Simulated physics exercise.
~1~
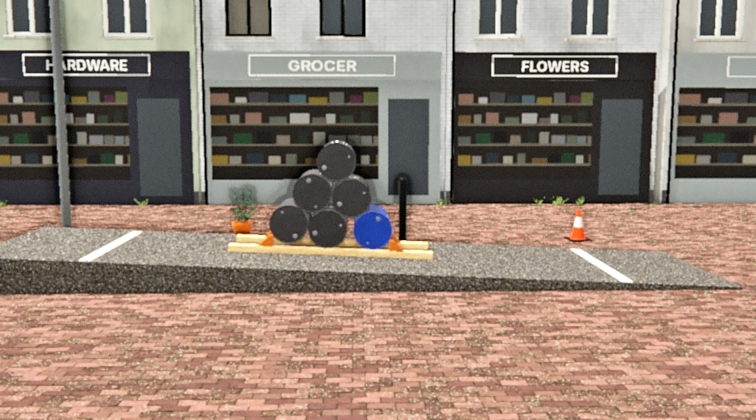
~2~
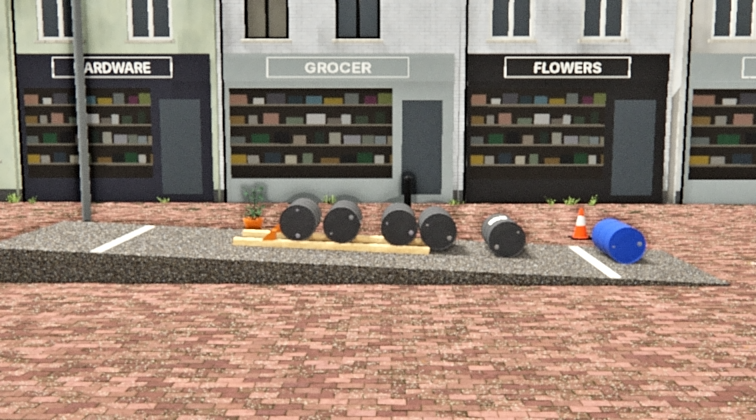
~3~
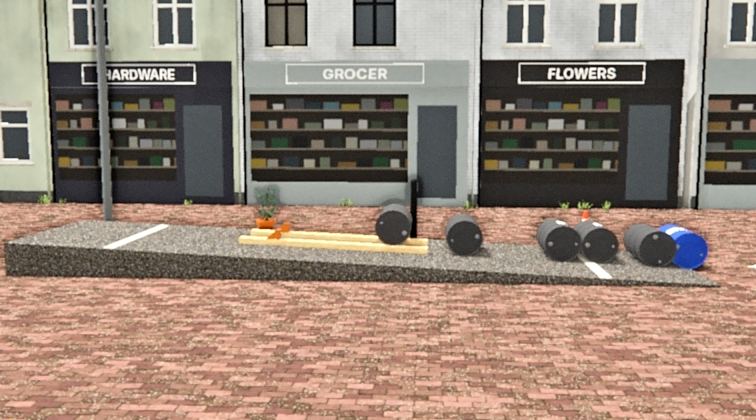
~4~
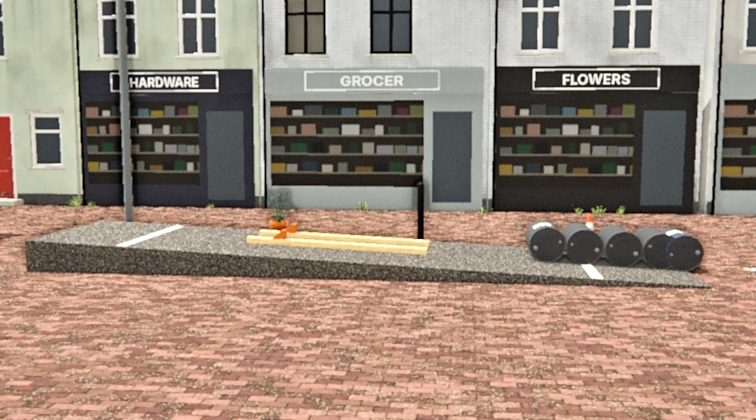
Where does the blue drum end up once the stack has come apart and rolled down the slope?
The blue drum comes to rest beyond the white line on the right.
